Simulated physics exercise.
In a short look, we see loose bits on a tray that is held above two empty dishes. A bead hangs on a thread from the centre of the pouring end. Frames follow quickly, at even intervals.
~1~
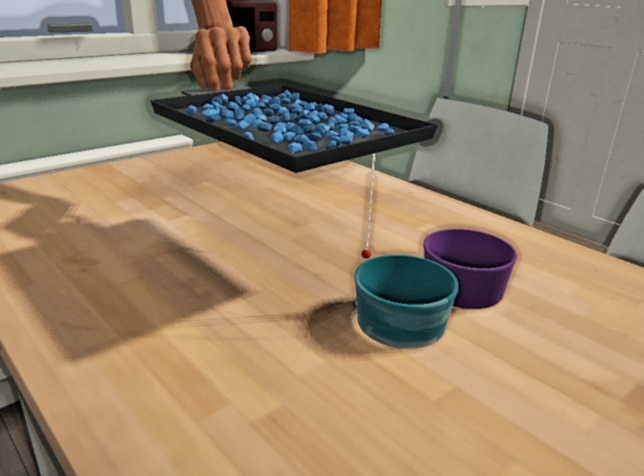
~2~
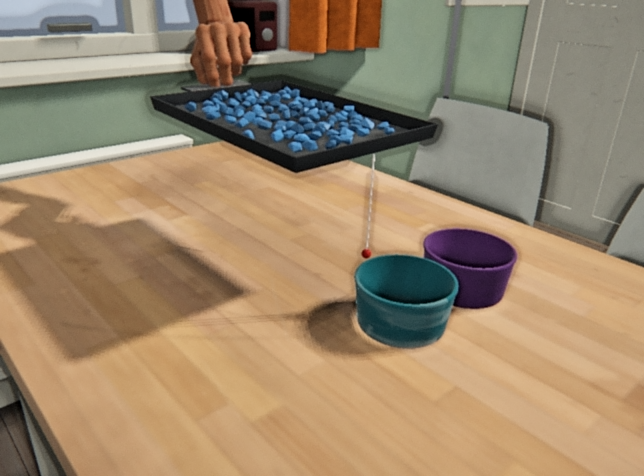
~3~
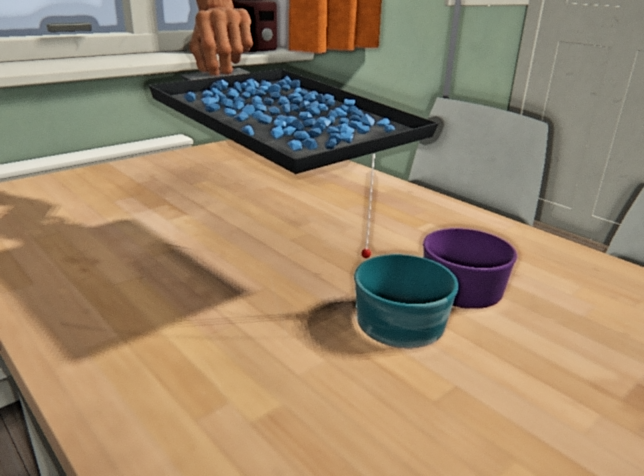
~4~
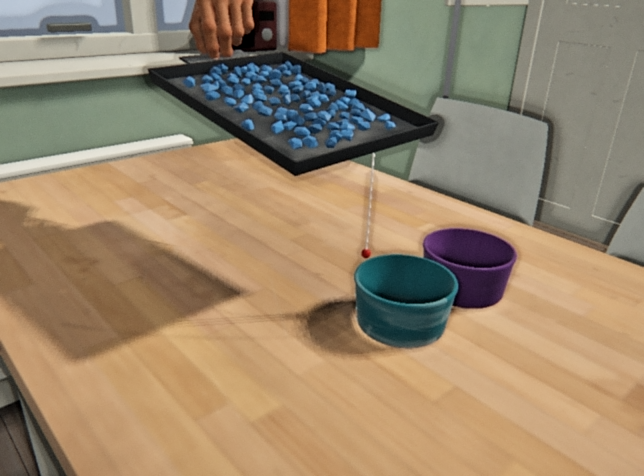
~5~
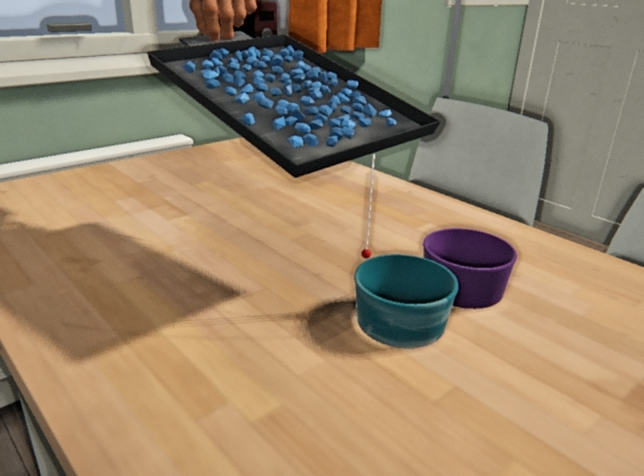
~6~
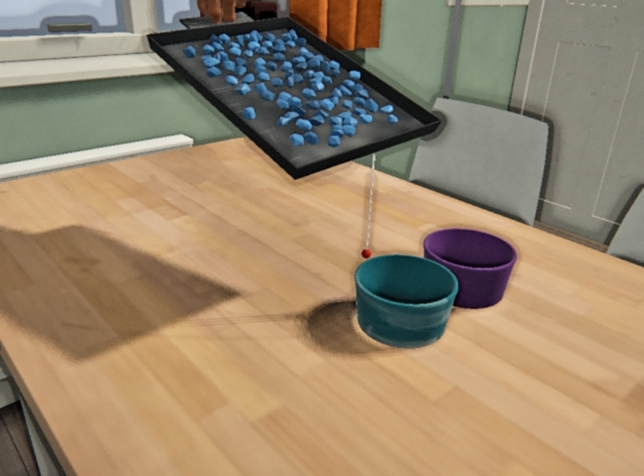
A black tray of blue stones, gripped at its far edge by a hand, begins level, then tilts steadily as its far side rises and its near left corner dips slightly, while the camera stays still. Below it, a teal dish sits left of a purple one, beside a red bead on a thread. The pale wooden table is seen from above in a green-walled room.
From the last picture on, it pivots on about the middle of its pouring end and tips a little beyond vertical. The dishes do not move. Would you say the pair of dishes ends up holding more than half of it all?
I would say no, less than half.
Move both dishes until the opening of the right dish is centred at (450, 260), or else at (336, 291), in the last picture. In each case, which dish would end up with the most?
The left-hand one the first time, the right-hand one the second.
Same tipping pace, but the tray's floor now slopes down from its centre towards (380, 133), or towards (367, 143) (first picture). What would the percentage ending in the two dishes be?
Roughly 30 percent, then 70 percent.
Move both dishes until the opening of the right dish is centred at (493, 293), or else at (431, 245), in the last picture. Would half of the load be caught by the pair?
Taking the tries in order: A minor share, followed by a minor share.
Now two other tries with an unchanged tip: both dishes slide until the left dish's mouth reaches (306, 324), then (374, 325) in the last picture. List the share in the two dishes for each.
It comes to roughly 80 per cent in one try and roughly 60 per cent in the next.
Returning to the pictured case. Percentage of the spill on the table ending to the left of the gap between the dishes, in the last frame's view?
Around 80 percent of the pieces.
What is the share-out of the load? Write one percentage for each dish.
40 per cent goes to the left dish and 0 per cent to the right dish.
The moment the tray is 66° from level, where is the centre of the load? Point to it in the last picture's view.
Near (354, 147).
Soon after the last picture, tray tipped steeply; most on the tray; about a quarter in the air.
A little later, tray tipped past a quarter turn; about a quarter on the tray; about a quarter in the left dish; about half outside both; a small part in the air.
Later still, tray tipped past a quarter turn; about a third in the left dish; about two thirds outside both.
At rest, tray tipped past a quarter turn; about a third in the left dish; none in the right dish; about two thirds outside both.
